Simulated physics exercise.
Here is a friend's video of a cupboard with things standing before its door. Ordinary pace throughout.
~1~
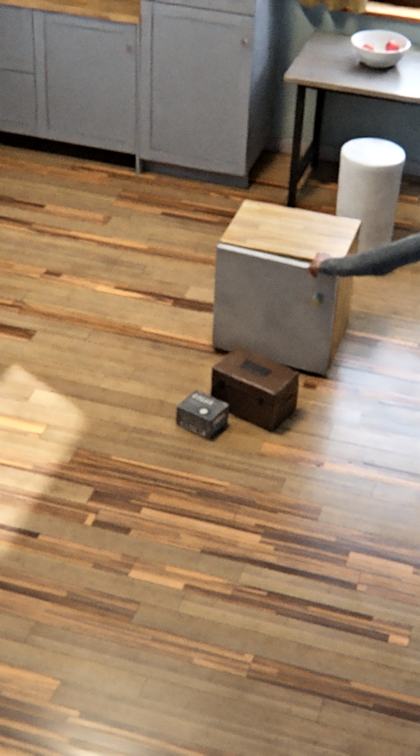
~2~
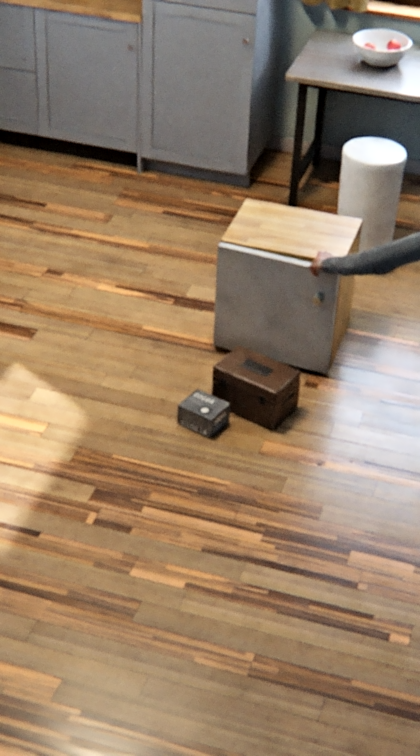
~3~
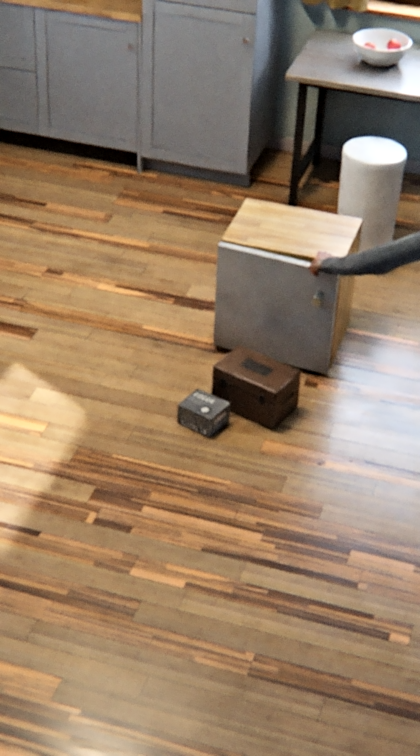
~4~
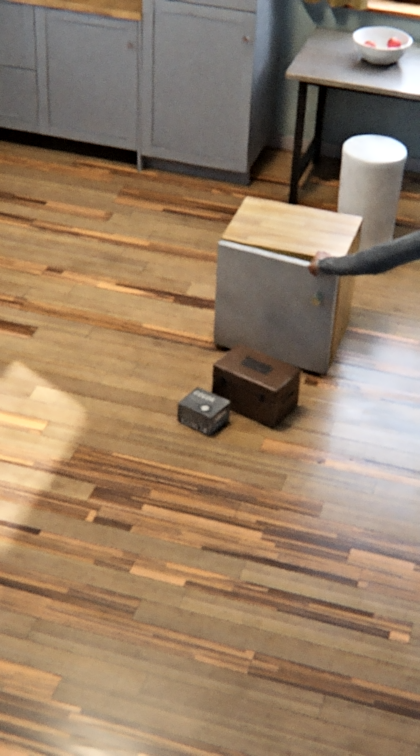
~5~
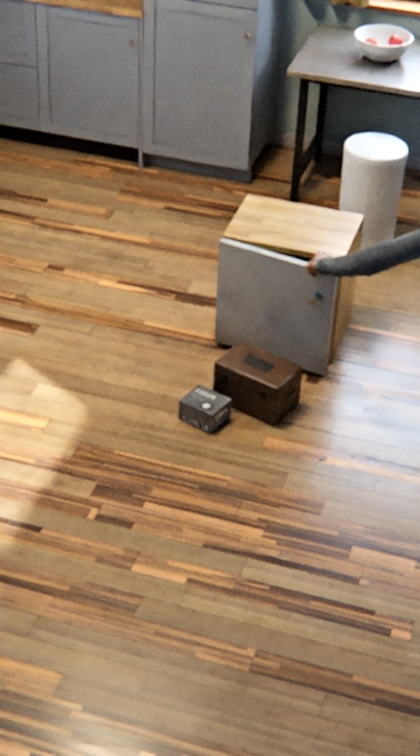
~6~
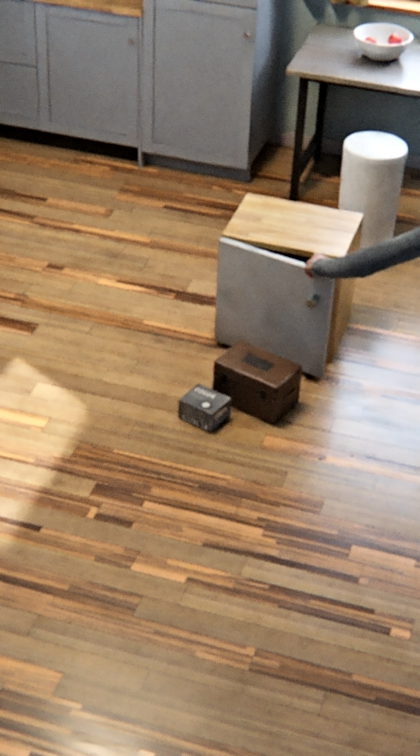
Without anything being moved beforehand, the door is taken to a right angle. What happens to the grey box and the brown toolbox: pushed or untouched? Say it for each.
Here the grey box gets shoved and the brown toolbox gets shoved.
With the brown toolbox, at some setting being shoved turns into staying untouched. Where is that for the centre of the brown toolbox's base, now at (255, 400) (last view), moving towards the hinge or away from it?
I'd put the tipping spot at around (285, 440).
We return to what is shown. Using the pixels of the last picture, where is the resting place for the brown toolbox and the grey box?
The first one ends at (153, 387), the second at (109, 403).
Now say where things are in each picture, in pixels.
In the first frame, door 4° open; grey box (203, 415); brown toolbox (254, 388); door (271, 313).
In the second frame, door 4° open; brown toolbox (256, 387); door (272, 312).
In the third frame, door 5° open; grey box (204, 413); door (272, 312).
In the fourth frame, door 6° open; brown toolbox (256, 385); door (272, 311).
In the fifth frame, door 10° open; grey box (205, 409); door (271, 310).
In the sixth frame, door 12° open; grey box (205, 408); brown toolbox (257, 381); door (270, 311).
Then, 1.14 s after the last picture, door 52° open; grey box moved a little near (187, 410); brown toolbox moved a little near (229, 390).
Then, 1.66 s after the last picture, door 70° open; grey box moved about its own width near (153, 409); brown toolbox moved about its own width near (194, 391).
At rest, the grey box is pushed along, near (109, 403); the brown toolbox is pushed along, near (153, 387).
